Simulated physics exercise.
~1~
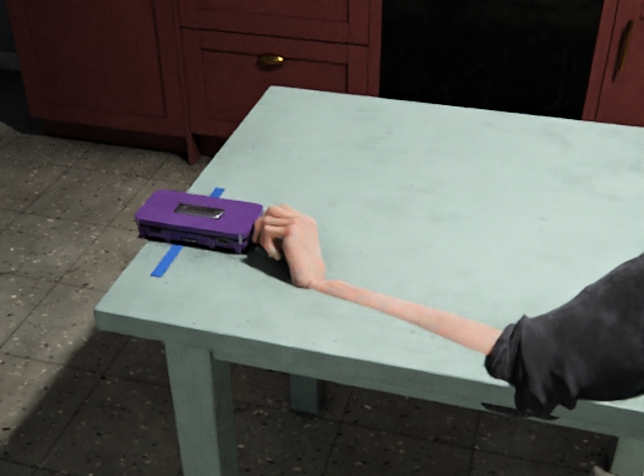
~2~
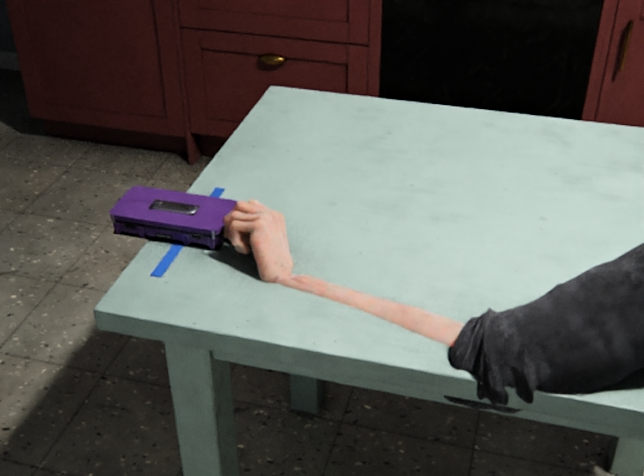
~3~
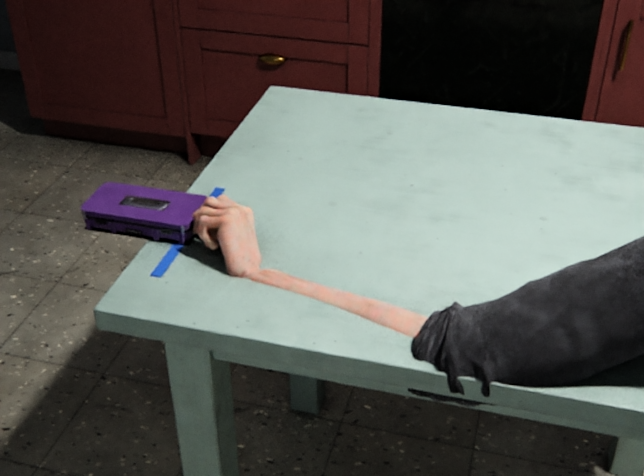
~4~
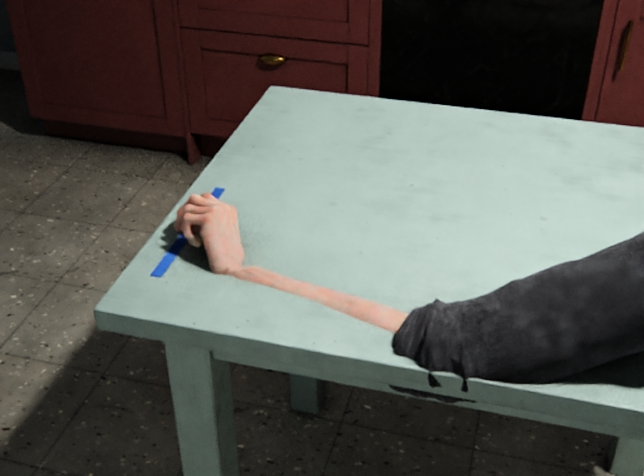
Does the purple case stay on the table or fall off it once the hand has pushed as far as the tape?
The purple case falls off the table. It is pushed farther and farther out past the left edge until it is no longer on the tabletop.
